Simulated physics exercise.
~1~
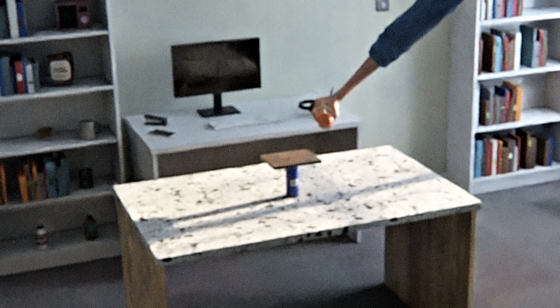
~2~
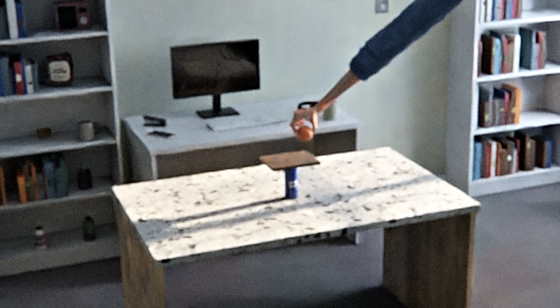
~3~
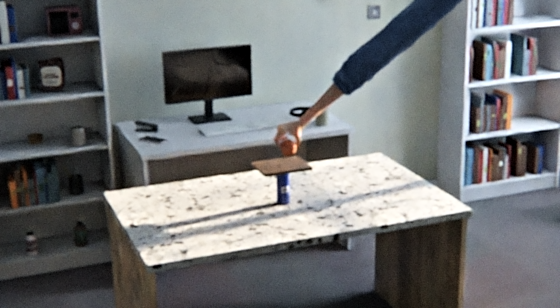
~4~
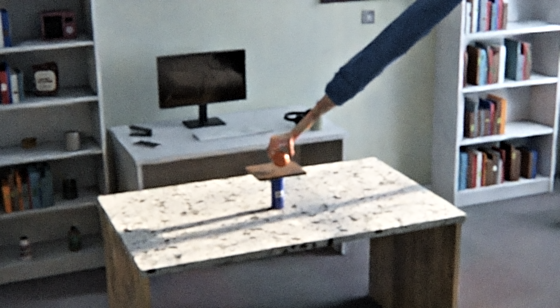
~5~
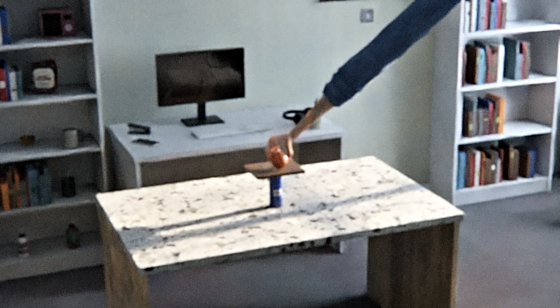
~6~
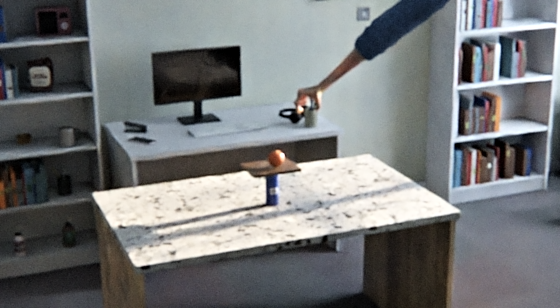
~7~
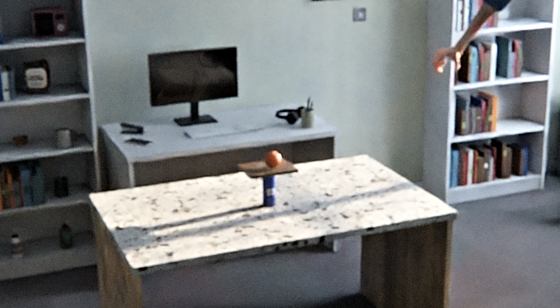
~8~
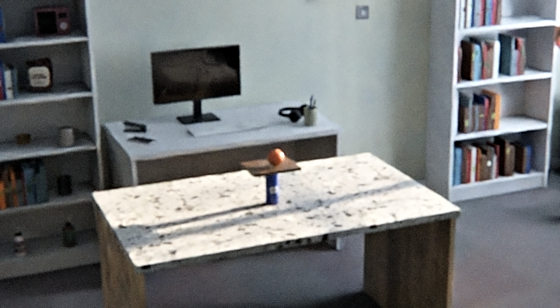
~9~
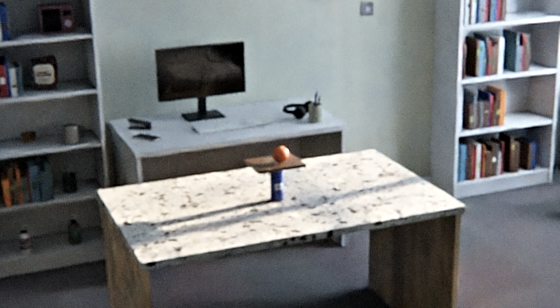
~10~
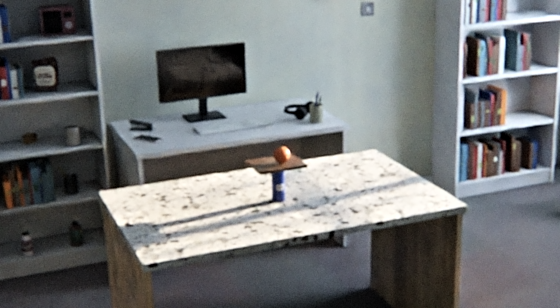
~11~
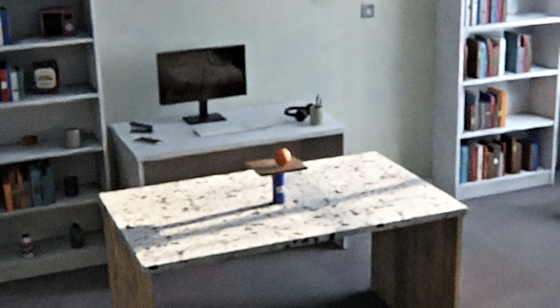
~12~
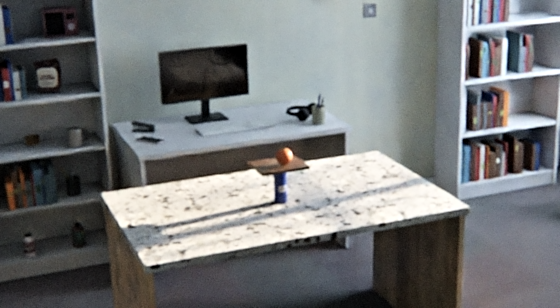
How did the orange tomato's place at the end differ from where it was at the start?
At the start it was held in the hand, up and to the right of the brown lid, and by the end it was lower and further left, resting on the lid by itself.
